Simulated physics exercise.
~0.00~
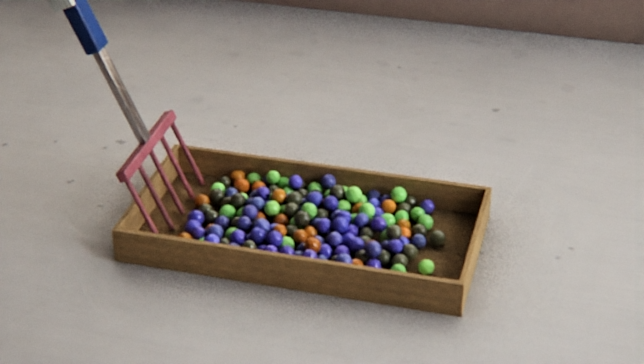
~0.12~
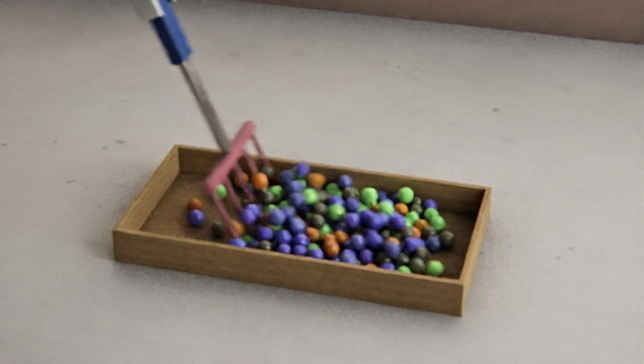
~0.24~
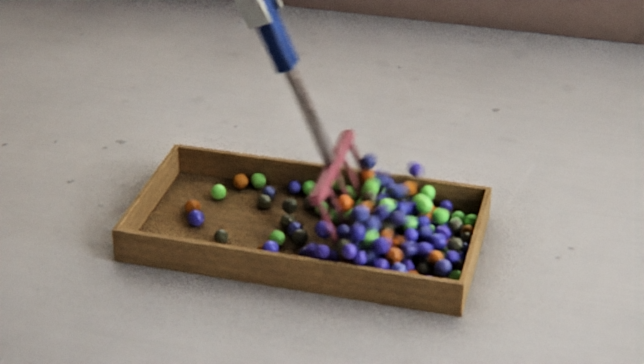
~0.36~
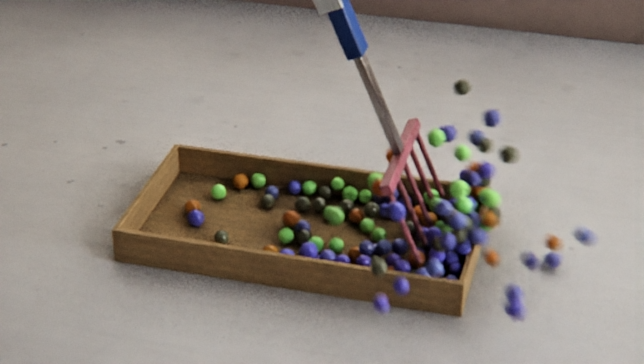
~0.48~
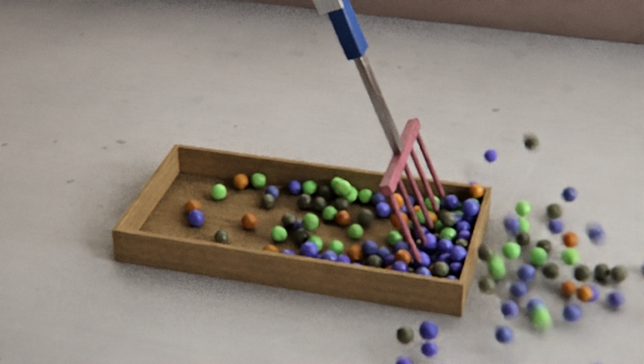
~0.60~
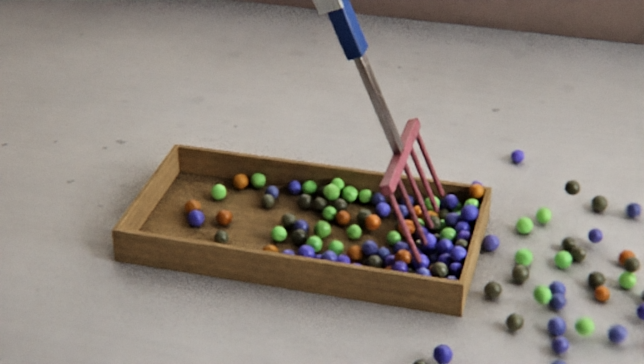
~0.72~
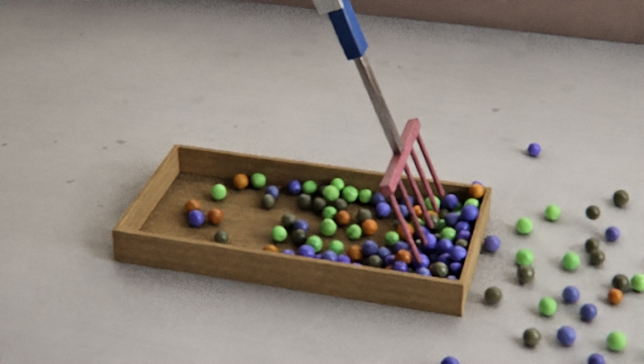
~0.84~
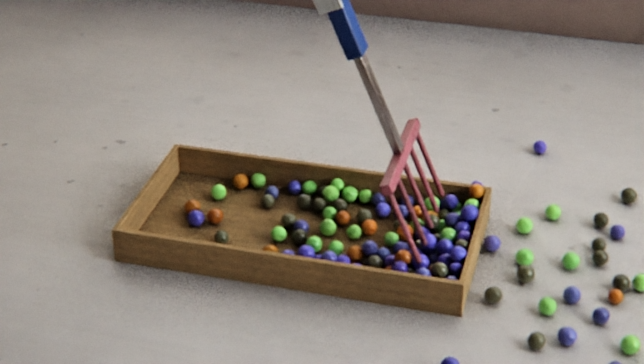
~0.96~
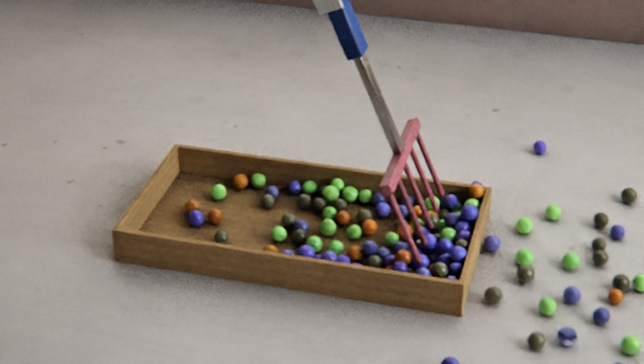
On a pale tabletop, a pink rake with a blue and silver handle pushed a heap of colorful balls rightward through a shallow wooden tray. Many spilled over the right end and scattered, while the rake stopped and most balls stayed inside.
